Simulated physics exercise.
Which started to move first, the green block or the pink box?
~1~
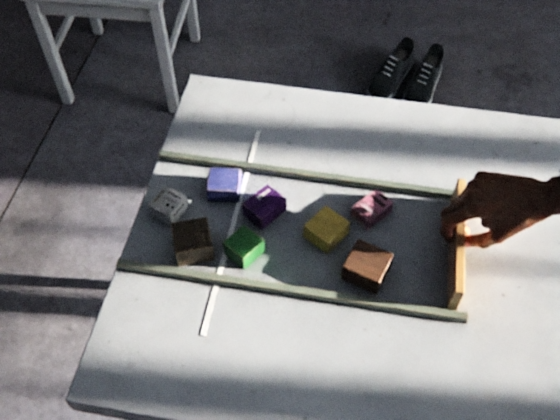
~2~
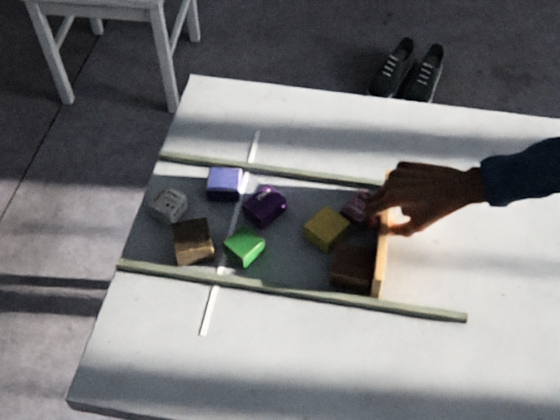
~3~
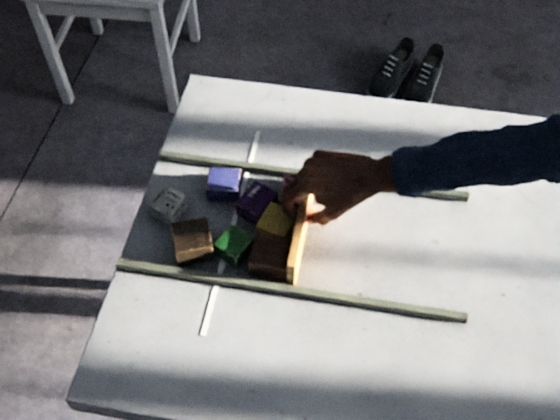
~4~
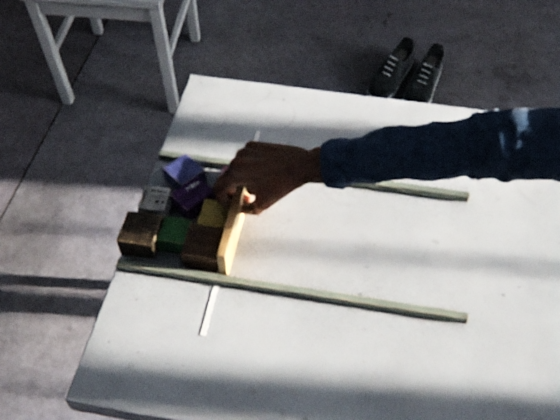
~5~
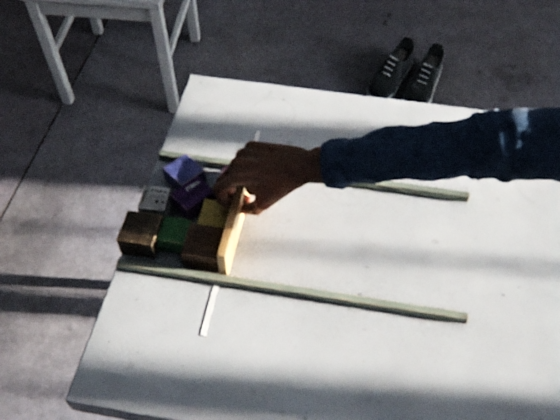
The pink box started to move first, as the board came across from the right, and the green block only began to move later.
